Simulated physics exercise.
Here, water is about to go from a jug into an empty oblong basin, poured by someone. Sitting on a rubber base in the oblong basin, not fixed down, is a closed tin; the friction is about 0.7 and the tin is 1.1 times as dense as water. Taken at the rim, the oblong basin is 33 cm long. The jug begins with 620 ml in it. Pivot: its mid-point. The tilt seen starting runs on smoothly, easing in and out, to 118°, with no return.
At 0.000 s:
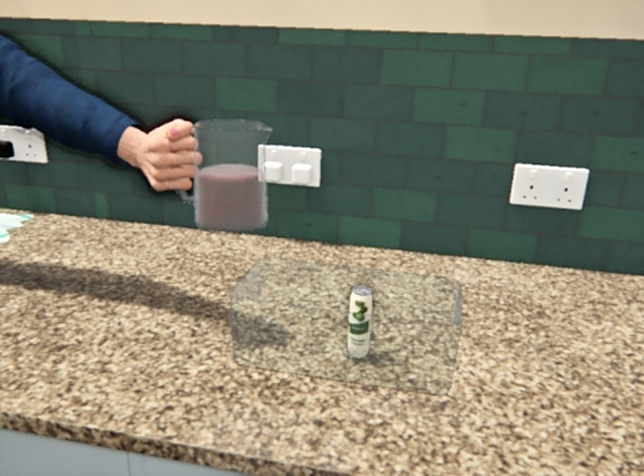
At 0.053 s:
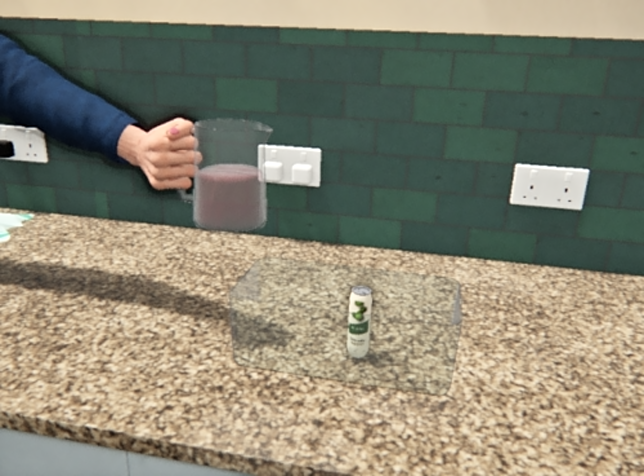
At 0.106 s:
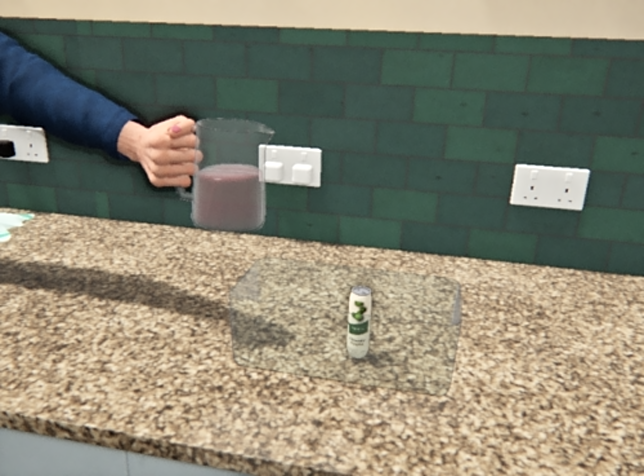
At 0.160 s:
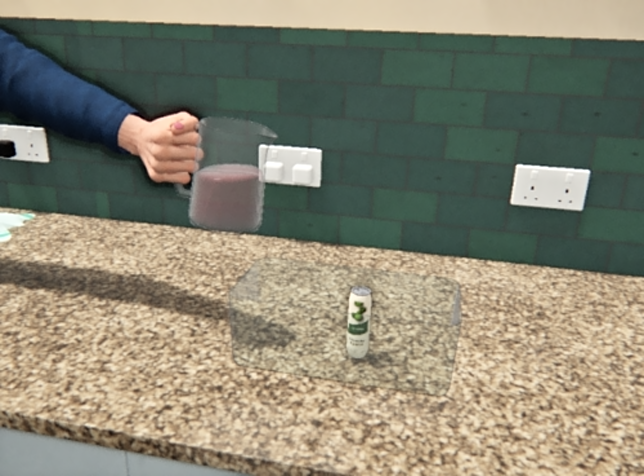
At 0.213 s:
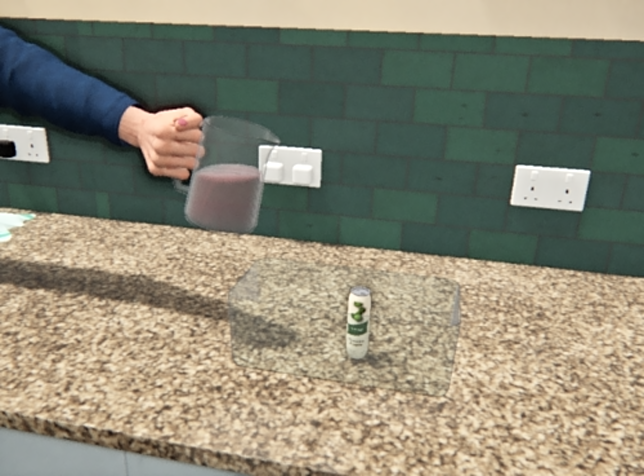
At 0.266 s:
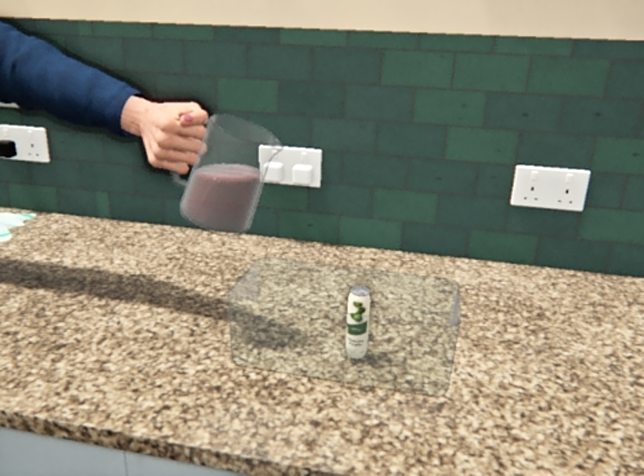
A hand in a blue sleeve held a clear jug of pinkish liquid above a speckled counter, then smoothly tilted it to the right, while a small tin stood still in a see-through basin.
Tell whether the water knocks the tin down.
It is left on its base.
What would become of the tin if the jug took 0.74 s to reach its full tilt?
Outcome - the tin stays erect.
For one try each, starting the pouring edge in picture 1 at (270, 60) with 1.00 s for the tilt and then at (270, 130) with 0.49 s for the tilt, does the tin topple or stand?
The tin overturns the first time and stays vertical the second time.
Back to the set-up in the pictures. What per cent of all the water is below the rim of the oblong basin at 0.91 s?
Reading: Approx. 46 %.
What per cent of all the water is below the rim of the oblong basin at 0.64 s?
Near 0 in a hundred.
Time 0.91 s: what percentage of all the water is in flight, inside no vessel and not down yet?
I'd put it at about 24 per cent of the liquid.
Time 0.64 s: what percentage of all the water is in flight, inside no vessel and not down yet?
About 6 per cent.
Then, 0.64 s in, the tilt is 84° and 94 per cent is still to pour; the tin stands where it began.
Then, 0.91 s in, the tilt is 116° and 30 per cent is still to pour; the tin stands where it began.
Then, 1.19 s in, the tilt is 118° and 1 per cent is still to pour; the tin stands where it began.
Then, 1.50 s in, the tilt is 118° and 0 per cent is still to pour; the tin stands where it began.
Finally, the tin stands where it began.
